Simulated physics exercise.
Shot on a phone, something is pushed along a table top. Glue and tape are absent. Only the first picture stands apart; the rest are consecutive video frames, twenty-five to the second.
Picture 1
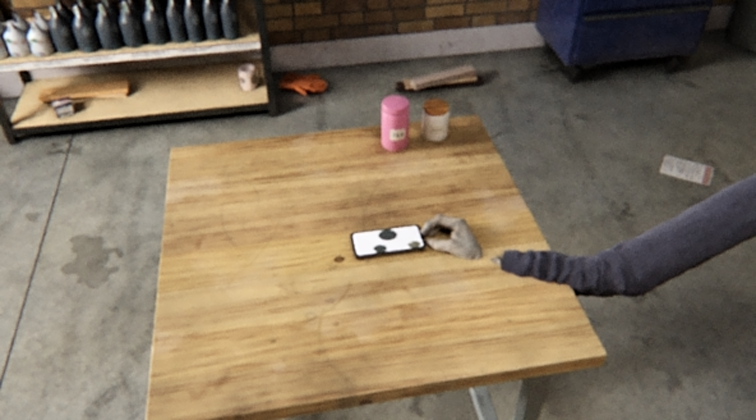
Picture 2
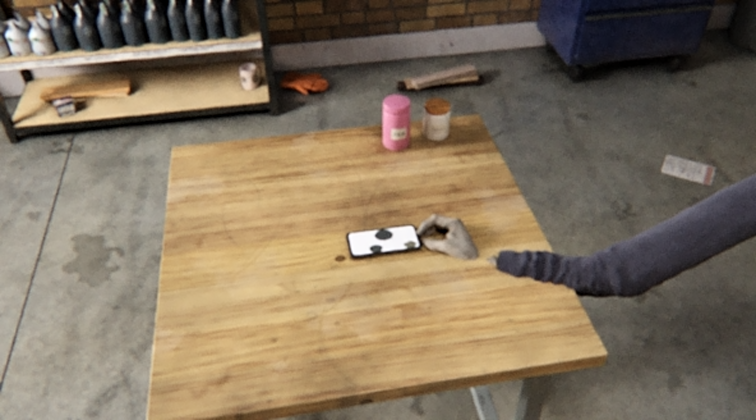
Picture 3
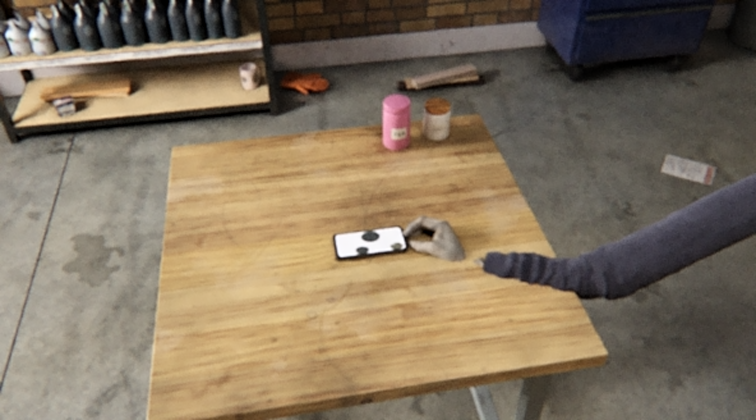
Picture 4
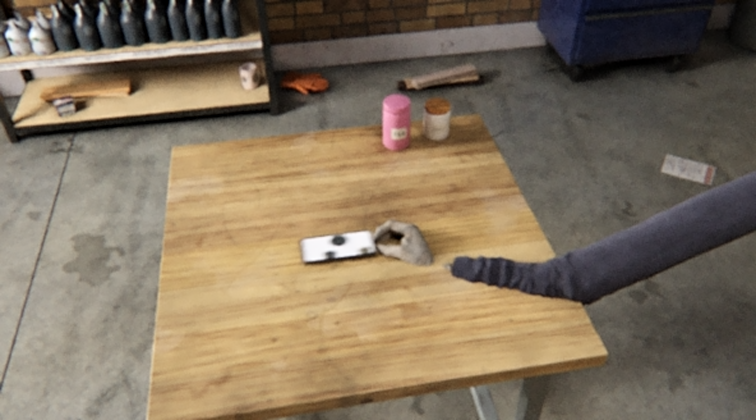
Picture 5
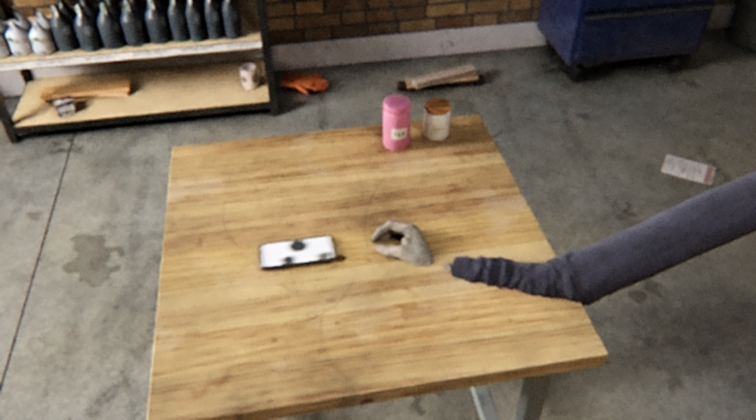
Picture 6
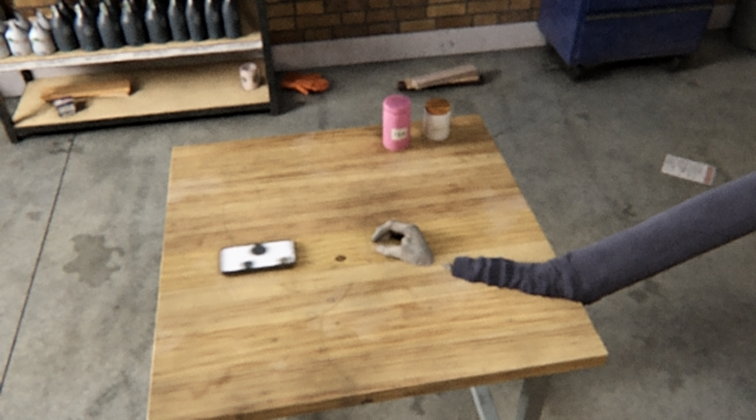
On a wooden table, a gloved hand pushes a phone left, then stays behind as it slides on.
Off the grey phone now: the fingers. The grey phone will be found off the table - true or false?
True.
Then, 0.20 s later than the last frame, grey phone now off the table.
Then, 0.40 s later than the last frame, things are still on the move.
Then, 0.60 s later than the last frame, as before.
When it is over, off the table, grey phone.
